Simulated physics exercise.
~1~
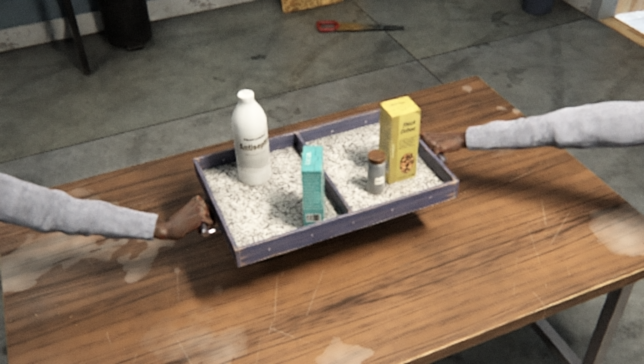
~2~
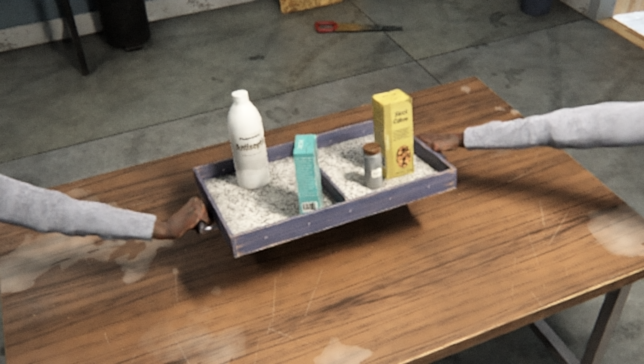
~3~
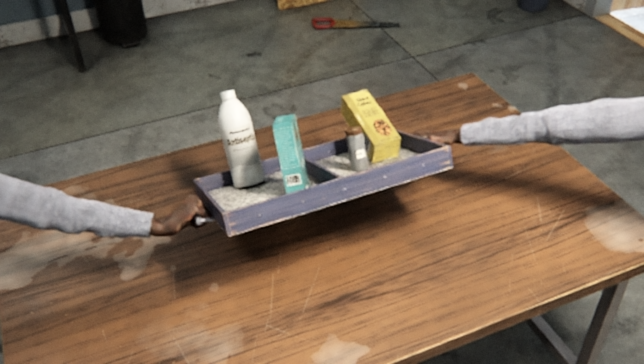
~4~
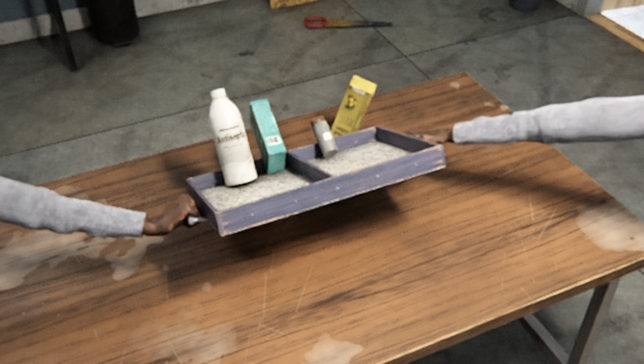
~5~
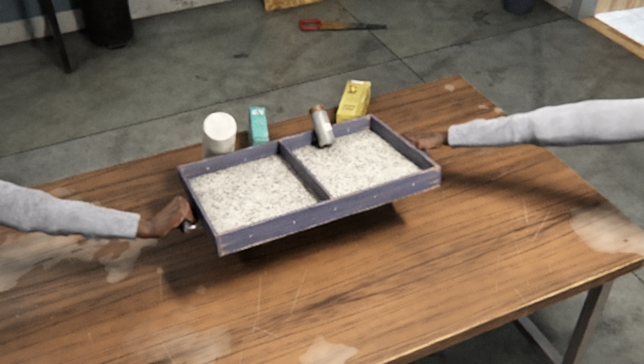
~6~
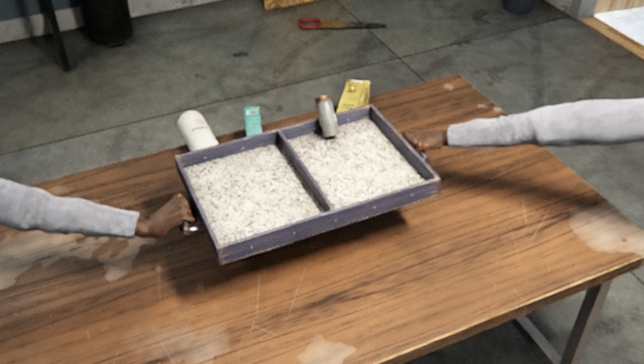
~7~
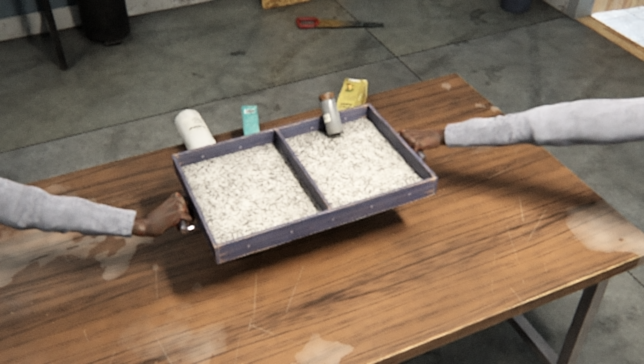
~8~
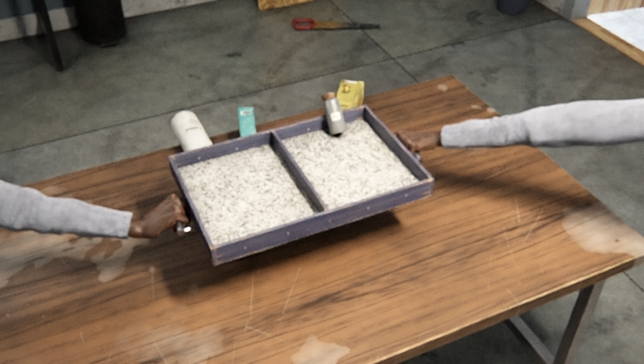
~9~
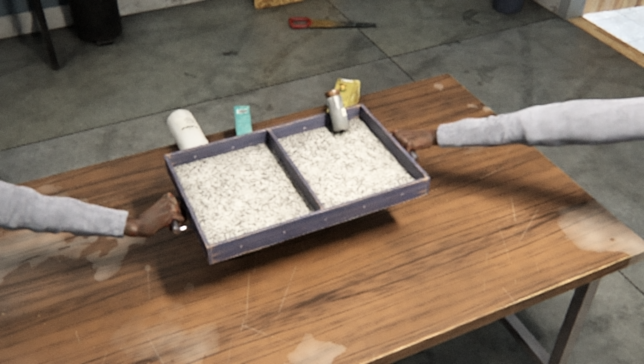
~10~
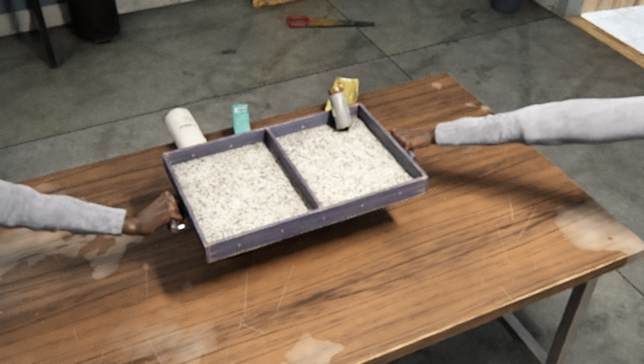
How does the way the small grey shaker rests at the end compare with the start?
At the start the grey shaker stands upright on the right side of the tray. By the end it is leaning over at the far rim.
